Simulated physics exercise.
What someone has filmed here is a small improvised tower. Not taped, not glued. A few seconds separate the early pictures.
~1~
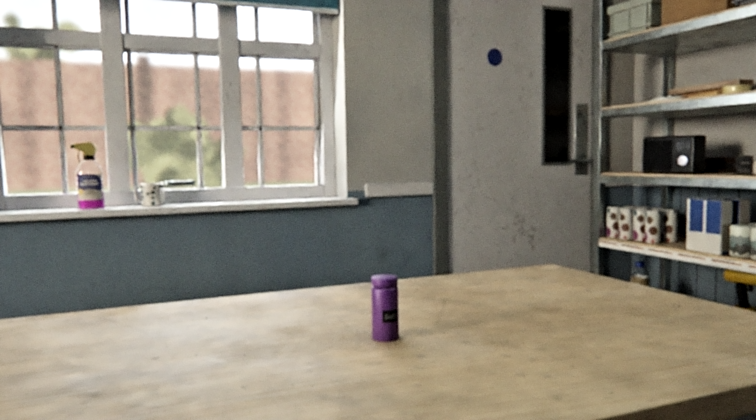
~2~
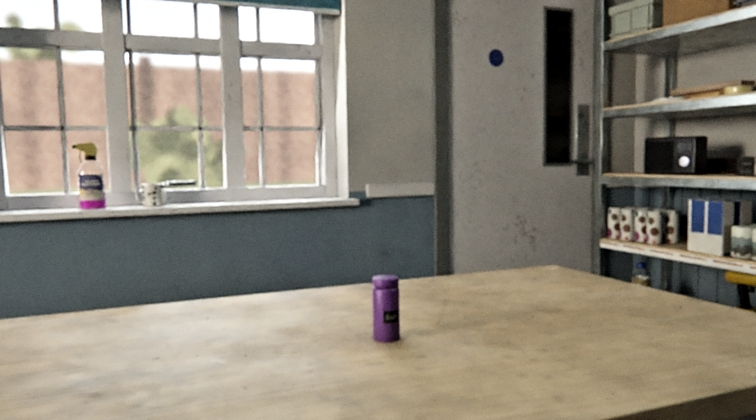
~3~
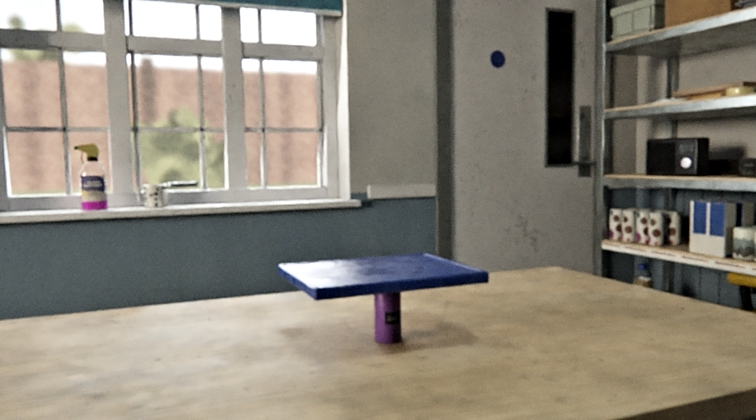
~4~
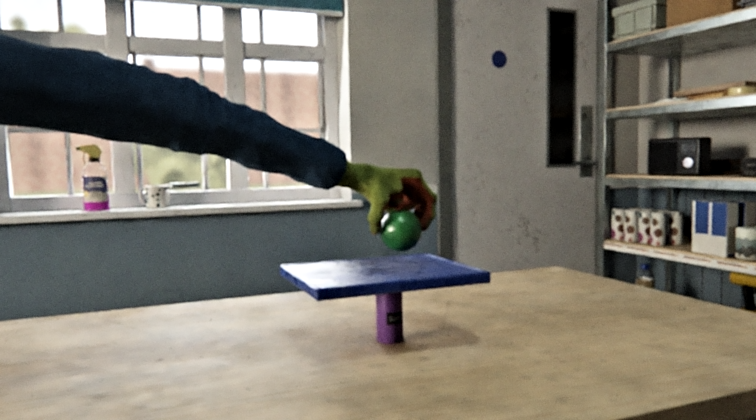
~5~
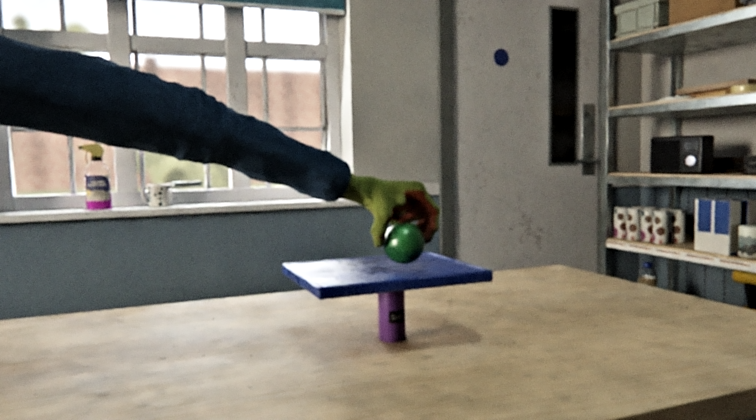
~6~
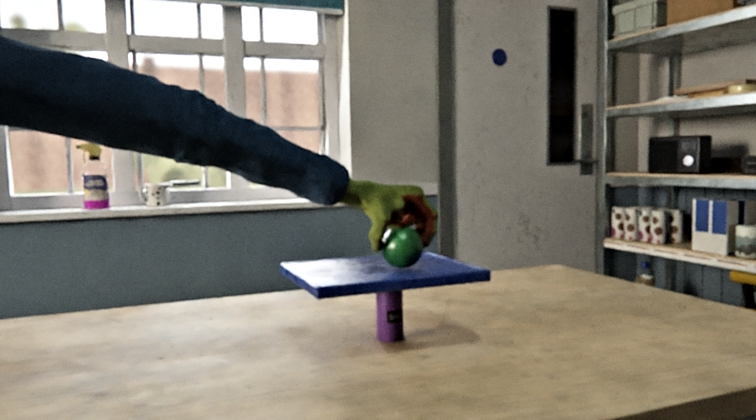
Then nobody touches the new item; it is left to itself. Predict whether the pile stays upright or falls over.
My guess is it stays in place.
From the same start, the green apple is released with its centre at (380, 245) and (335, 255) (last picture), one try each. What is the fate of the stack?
It does not fall the first time and falls the second time.
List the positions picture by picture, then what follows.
In the first picture, the last thing is not in view yet.
In the second picture, the last thing is not in view yet.
In the third picture, the last thing is not in view yet; blue lid (379, 273).
In the fourth picture, on its way; green apple (401, 230); blue lid (381, 274).
In the fifth picture, on its way; green apple (404, 243); blue lid (383, 272).
In the sixth picture, set down, still held; green apple (402, 247); blue lid (381, 272).
Then, 0.20 s past the last view, nothing moves.
Then, 0.70 s past the last view, green apple resting near (402, 248).
Finally, all 3 still in place. Final places as the last picture's camera would see them, green apple near (402, 248). The stack holds.
